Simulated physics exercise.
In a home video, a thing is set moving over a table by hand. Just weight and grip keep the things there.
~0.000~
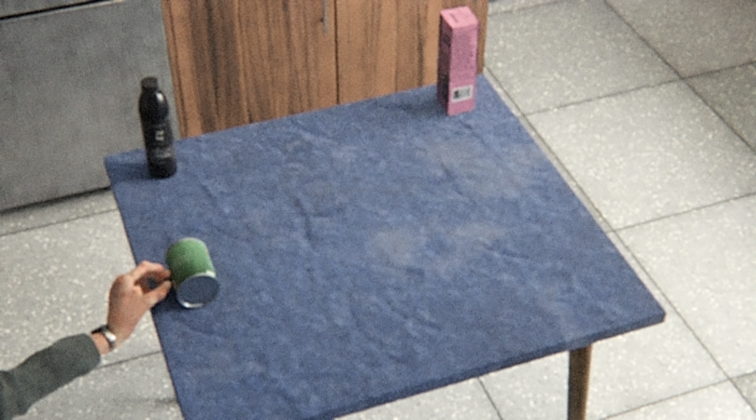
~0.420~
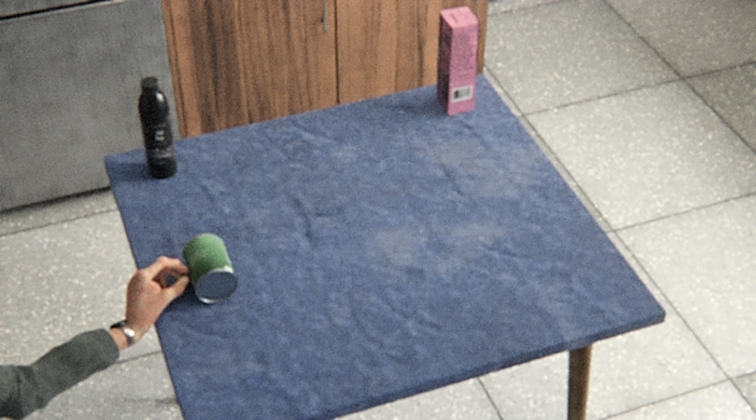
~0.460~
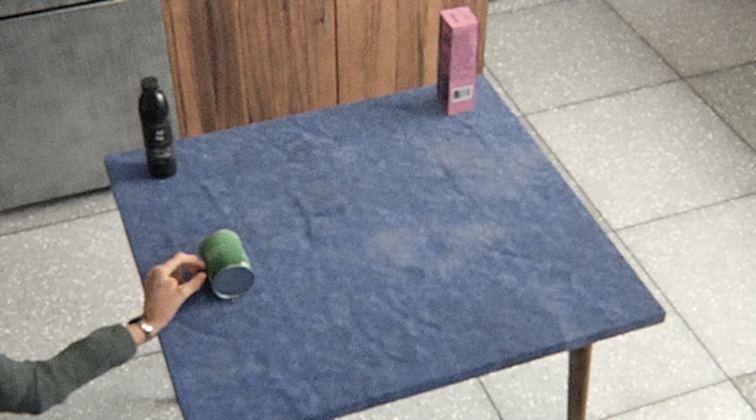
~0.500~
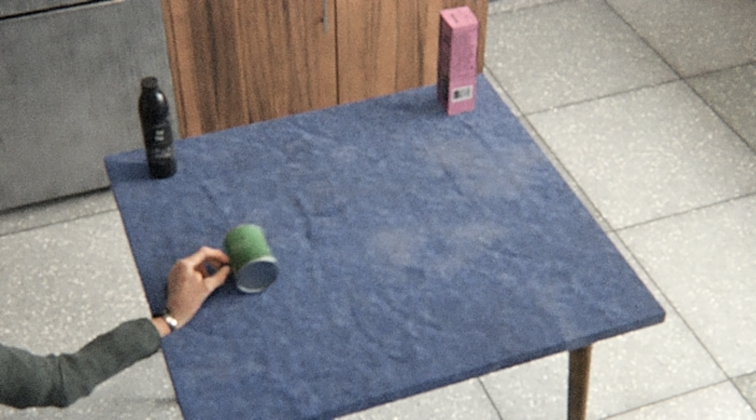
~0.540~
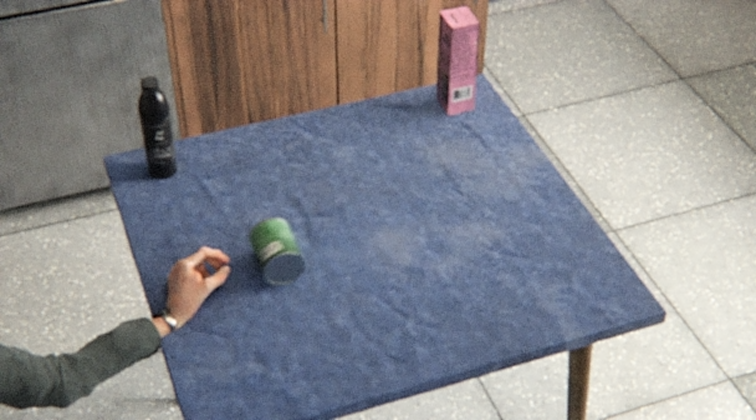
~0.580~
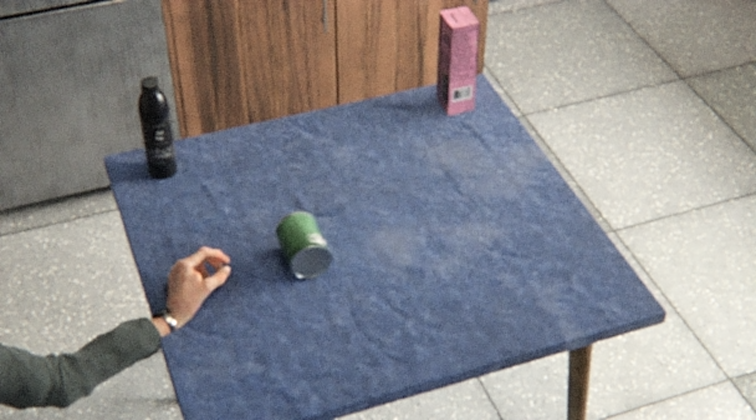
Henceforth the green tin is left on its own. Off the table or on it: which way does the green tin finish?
Off the table.
After 0.88 s, green tin shifted well along near (483, 200).
After 1.28 s, green tin now off the table.
In the end (1.6 s), off the table, green tin.
